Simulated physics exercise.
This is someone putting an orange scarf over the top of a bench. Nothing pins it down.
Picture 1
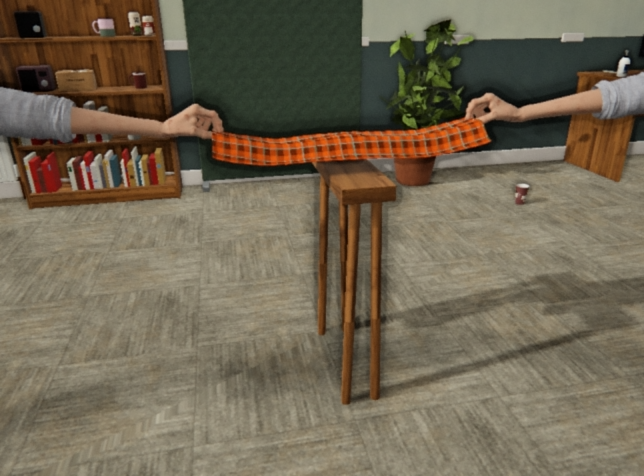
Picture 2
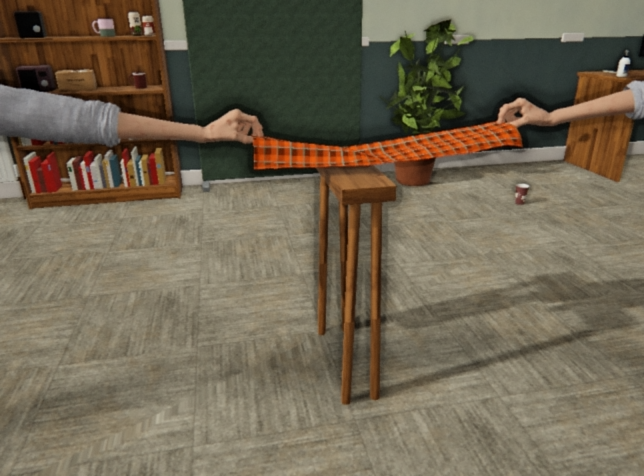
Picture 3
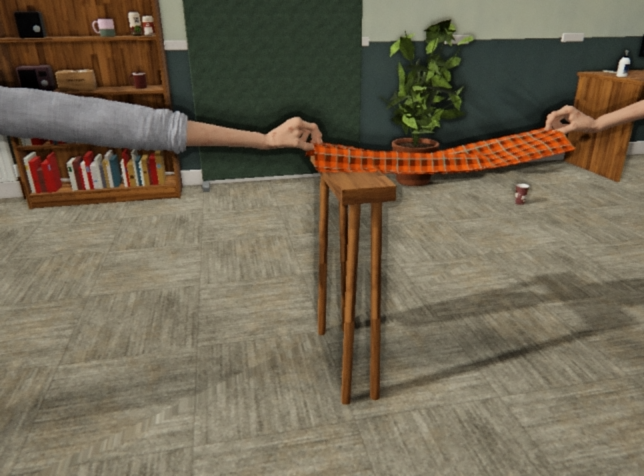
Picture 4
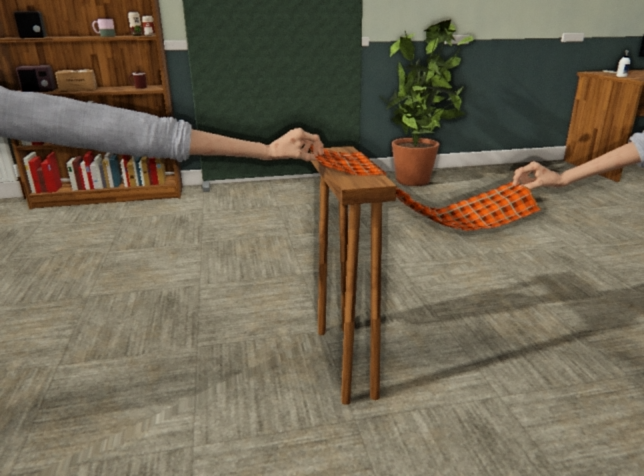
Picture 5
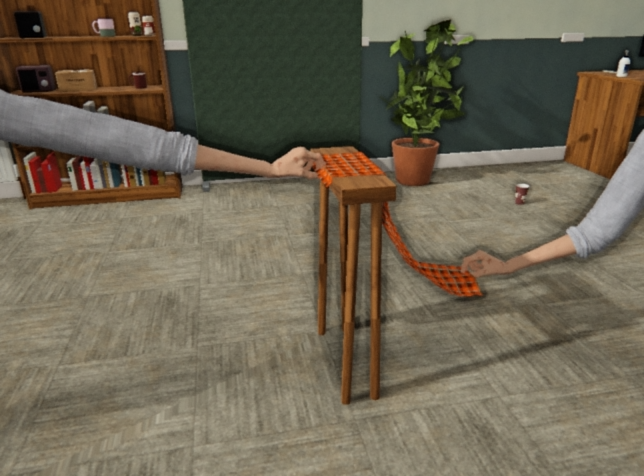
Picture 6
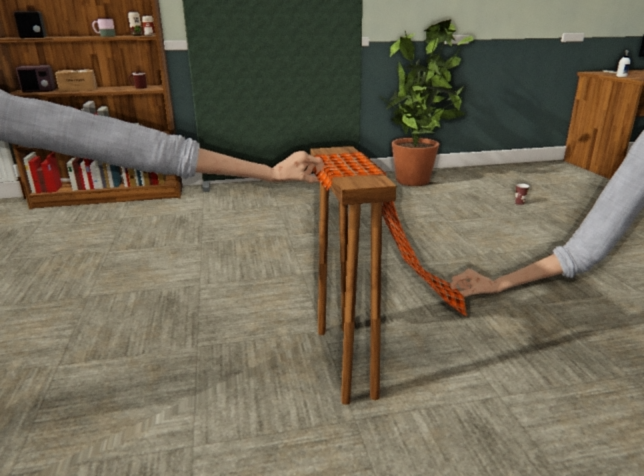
An orange checked scarf, stretched between two hands above a narrow wooden bench, was moved to the right, then the right hand lowered its end beside the bench while the left hand held the other on top.
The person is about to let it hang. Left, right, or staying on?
The orange scarf is pulled rightwards.
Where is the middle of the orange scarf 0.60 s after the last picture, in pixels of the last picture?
Close to (389, 354).
Then, 0.32 s after the last picture, scarf sliding right.
Then, 0.60 s after the last picture, scarf in a heap on the floor near (389, 354).
At rest, scarf in a heap on the floor near (389, 356). The orange scarf runs off to the right.
